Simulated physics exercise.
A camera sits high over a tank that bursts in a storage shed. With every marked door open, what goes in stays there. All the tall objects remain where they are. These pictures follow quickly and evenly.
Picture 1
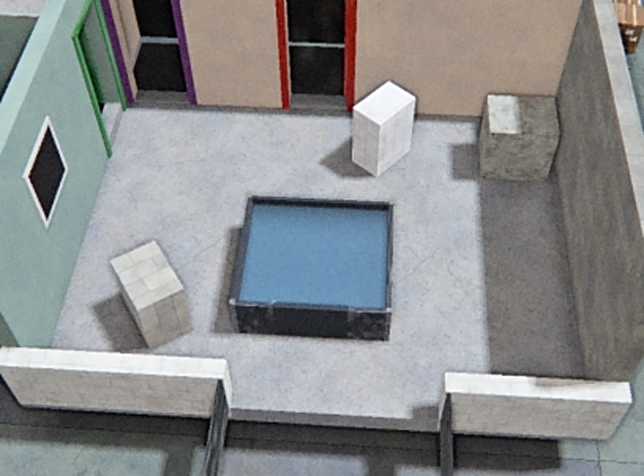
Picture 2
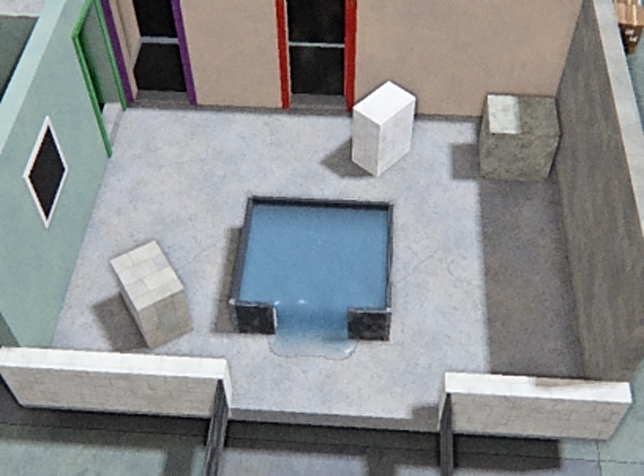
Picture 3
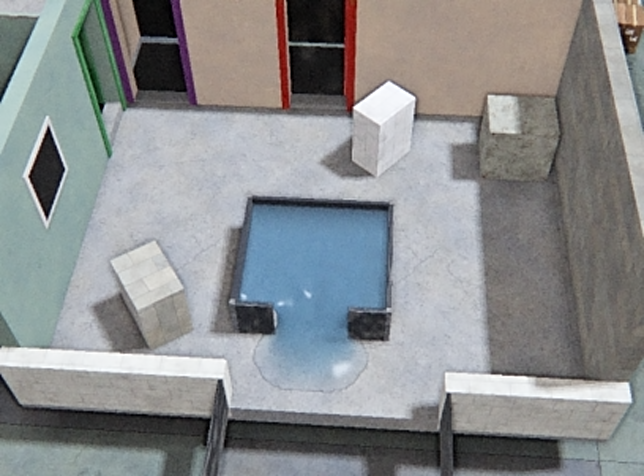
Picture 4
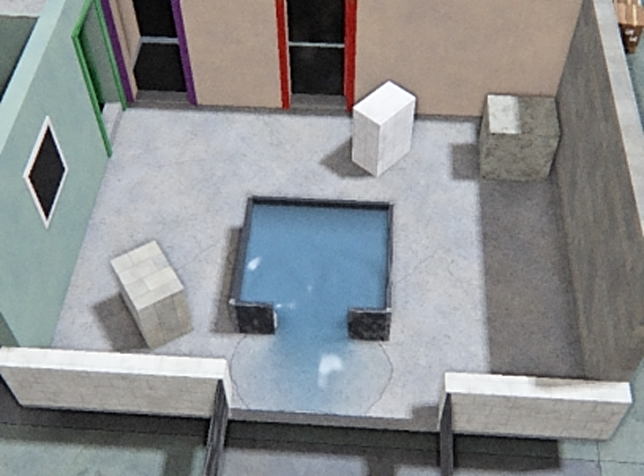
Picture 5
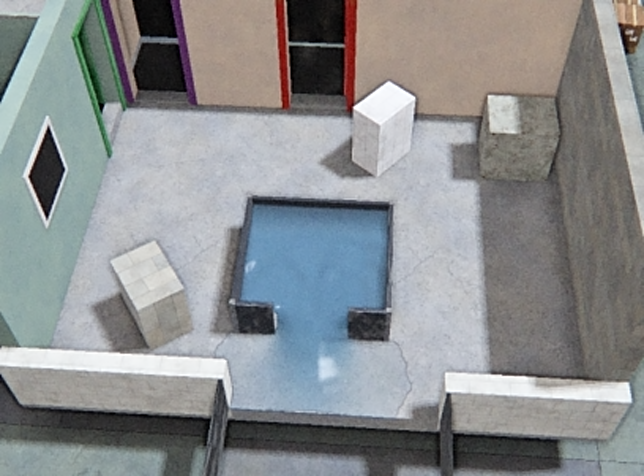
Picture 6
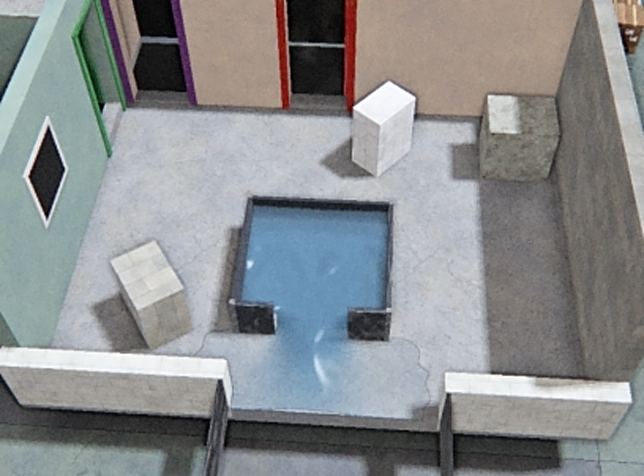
Water pouring from a gap in the front of a dark-walled square tank, spreading across the pale floor between scattered blocks.
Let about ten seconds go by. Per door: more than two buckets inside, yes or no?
Per door - red door: No, green door: No, purple door: No.
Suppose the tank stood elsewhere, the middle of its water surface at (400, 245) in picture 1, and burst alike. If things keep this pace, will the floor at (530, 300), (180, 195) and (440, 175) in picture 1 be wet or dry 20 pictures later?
Taking them in the order asked: Inundated, then spared, then spared.
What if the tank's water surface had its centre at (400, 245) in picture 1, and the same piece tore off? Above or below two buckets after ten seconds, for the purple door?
Record for purple door: Limit not reached.
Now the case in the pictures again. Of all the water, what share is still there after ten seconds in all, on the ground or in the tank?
20 in a hundred.
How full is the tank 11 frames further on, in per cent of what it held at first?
Estimate: Around 54 %.
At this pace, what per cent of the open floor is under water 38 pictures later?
Estimated share: About 10 %.
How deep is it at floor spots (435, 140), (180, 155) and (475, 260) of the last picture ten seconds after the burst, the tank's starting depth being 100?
I'd say close to 0, 0 and 0 percent.
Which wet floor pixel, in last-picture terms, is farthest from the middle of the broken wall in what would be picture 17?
Roughly at (41, 378).
A moment on, water covers 10 % of the floor; the red door not reached, the green door not reached, the purple door not reached.
Next, water covers 10 % of the floor; the red door not reached, the green door not reached, the purple door not reached.
Then, water covers 10 % of the floor; the red door not reached, the green door not reached, the purple door not reached.
Later, water covers 10 % of the floor; the red door not reached, the green door not reached, the purple door not reached.
In the end, water covers 10 % of the floor; the red door not reached, the green door not reached, the purple door not reached.
